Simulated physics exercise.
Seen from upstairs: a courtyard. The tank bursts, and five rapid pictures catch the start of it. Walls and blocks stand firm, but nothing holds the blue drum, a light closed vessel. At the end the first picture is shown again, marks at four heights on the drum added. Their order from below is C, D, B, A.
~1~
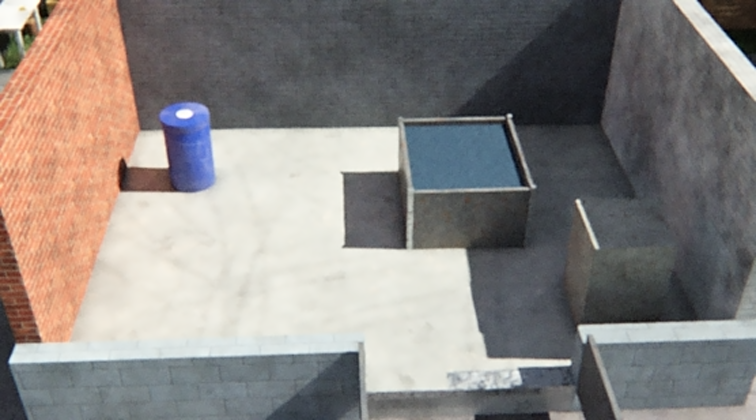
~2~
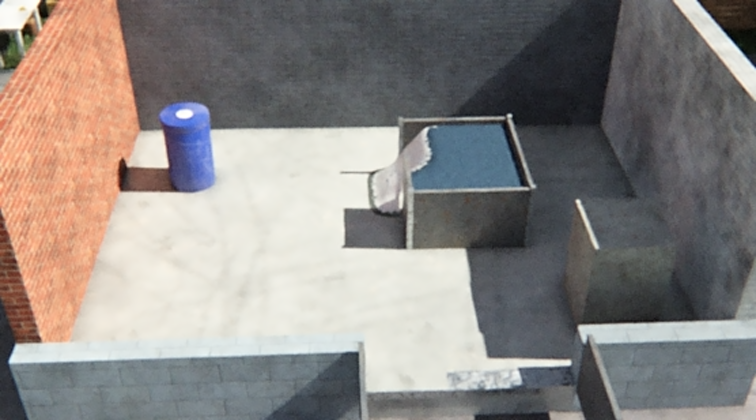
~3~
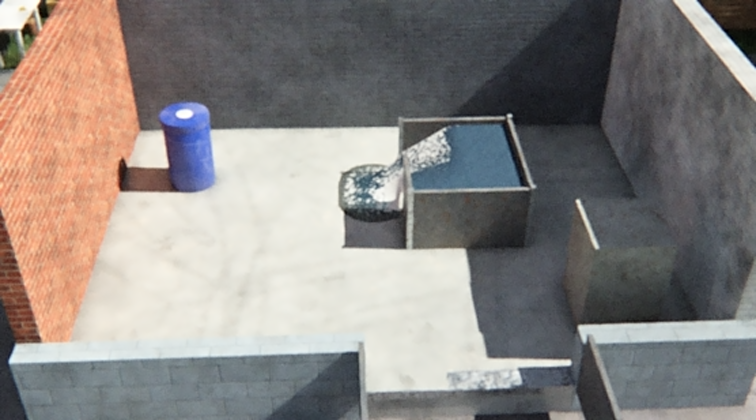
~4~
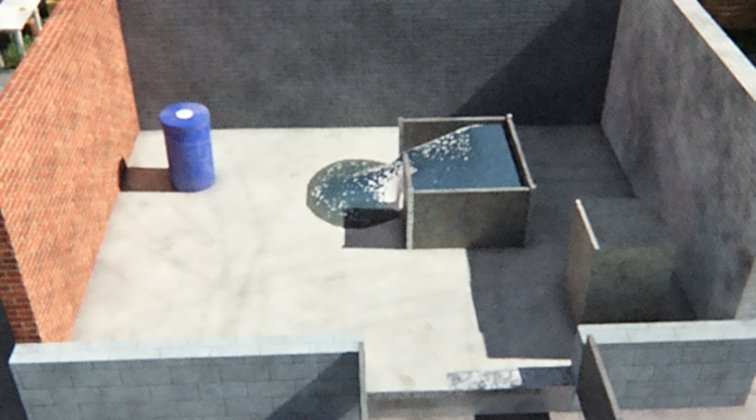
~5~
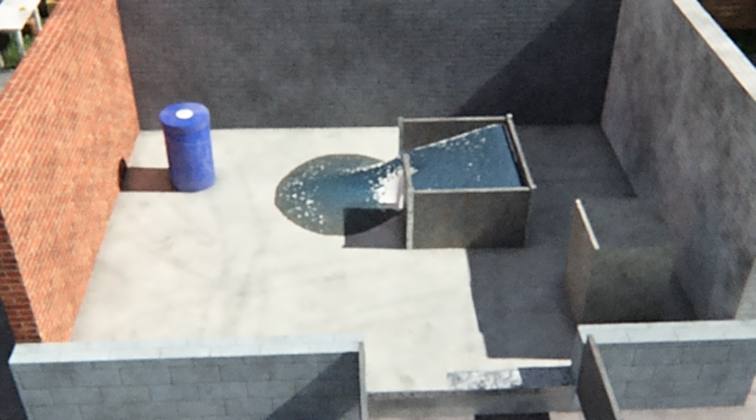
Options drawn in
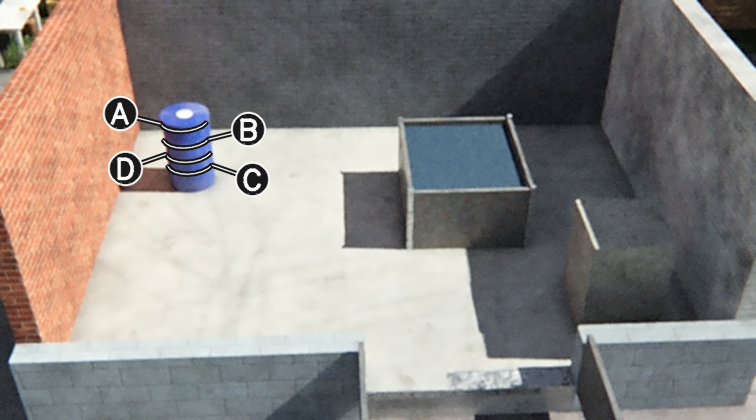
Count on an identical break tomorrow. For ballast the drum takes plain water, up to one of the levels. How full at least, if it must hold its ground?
Take C.
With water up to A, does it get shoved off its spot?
No, not at all.
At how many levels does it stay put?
All of the four.
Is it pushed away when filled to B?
No.
In white, A at (181, 131); B at (184, 148); C at (187, 174); D at (186, 162); from the bottom up C, D, B, A.
Choosing A, it does not move.
Choosing B, it does not move.
Choosing C, it does not move.
Choosing D, it does not move.
